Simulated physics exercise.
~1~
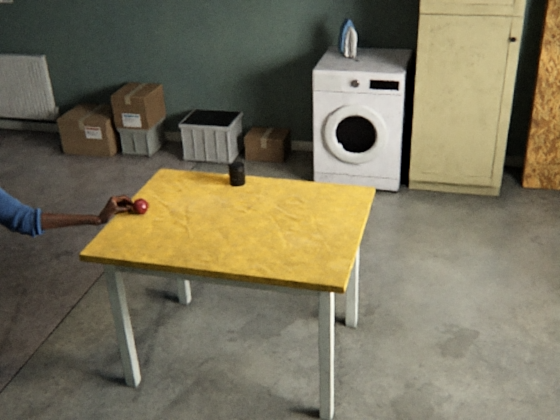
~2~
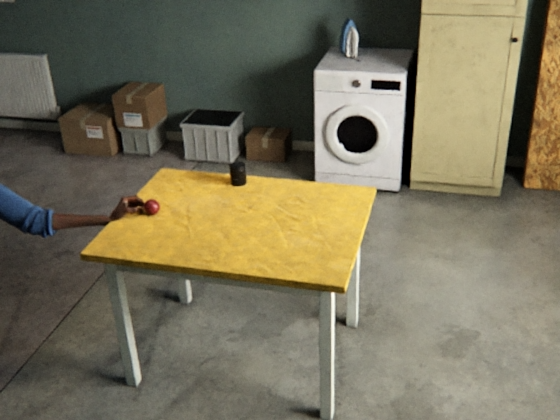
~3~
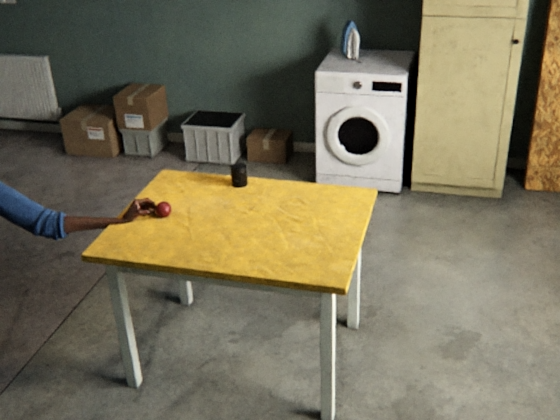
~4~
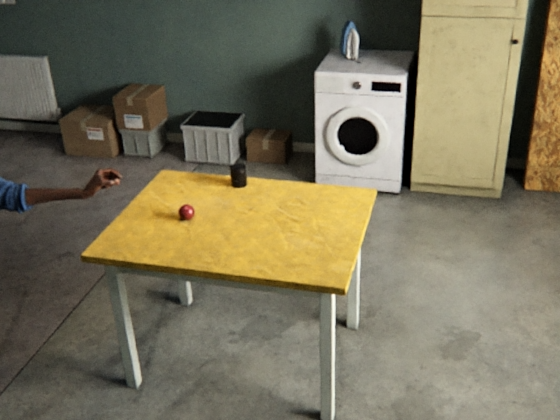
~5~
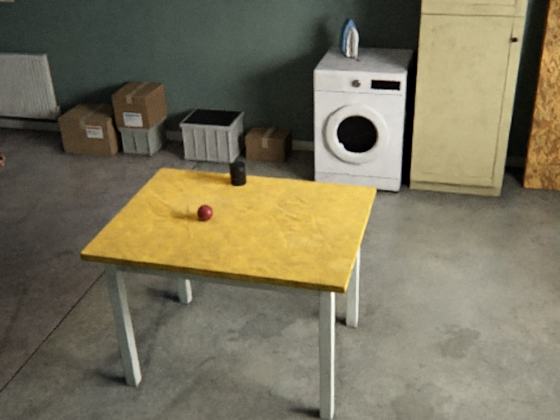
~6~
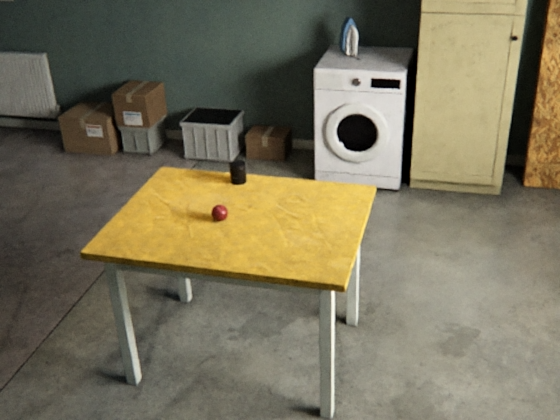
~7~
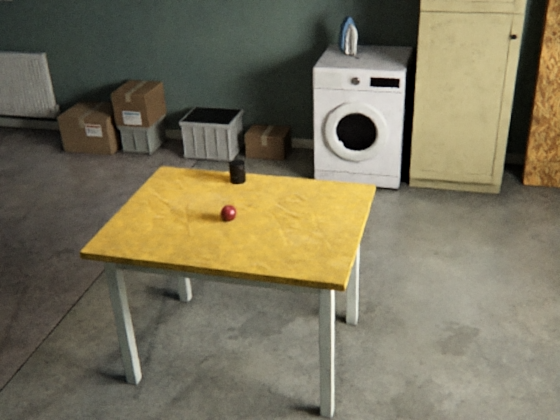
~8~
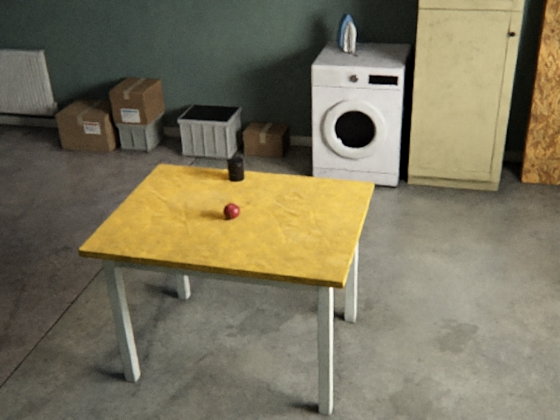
A hand rolls a red apple rightward across a yellow table, where it stops.
